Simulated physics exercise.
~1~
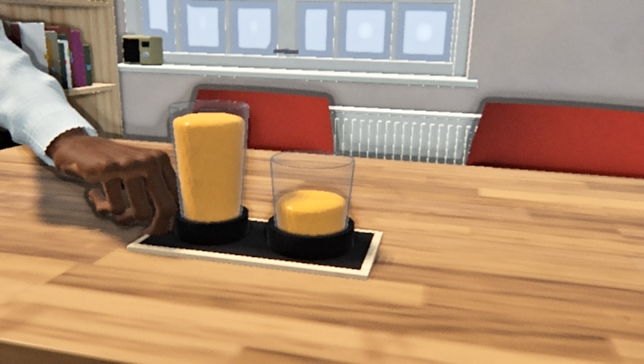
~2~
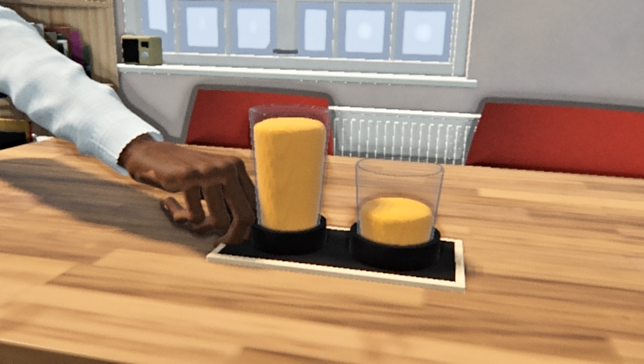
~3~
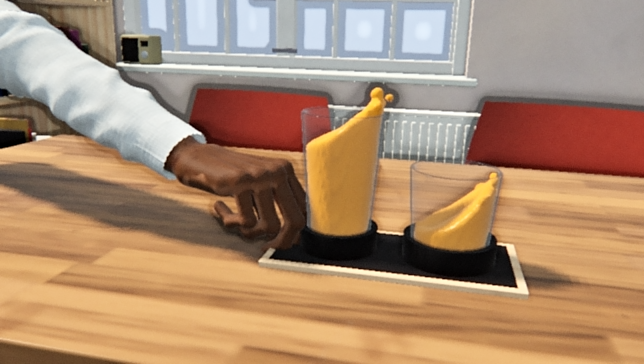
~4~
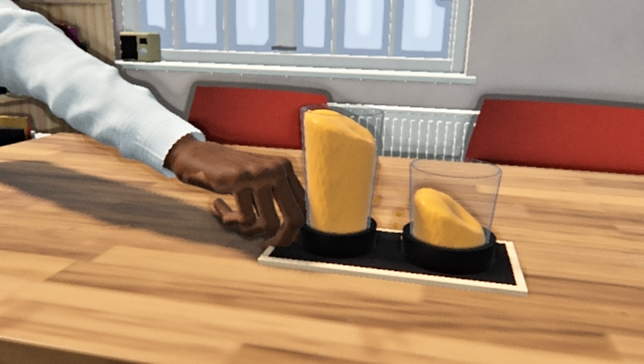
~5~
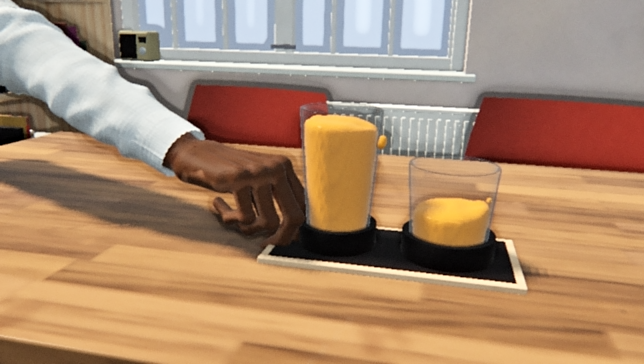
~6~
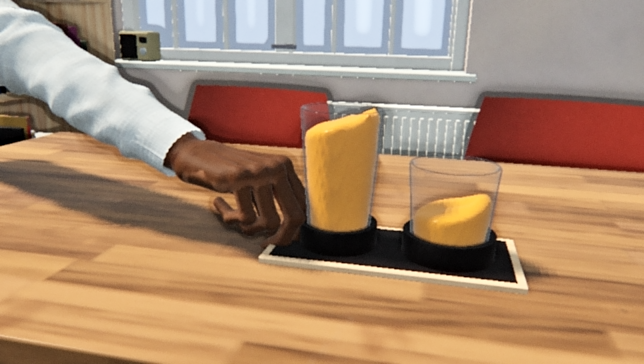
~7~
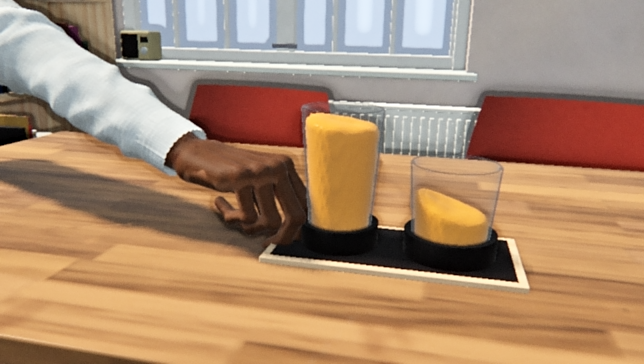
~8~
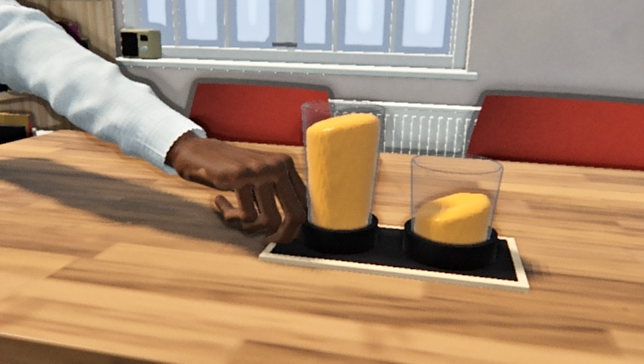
A hand slid a small black tray holding two glasses of orange juice to the right across a wooden table and stopped, making the juice surge up, with a little spilling from the taller glass, before it rocked back and forth and gradually calmed.
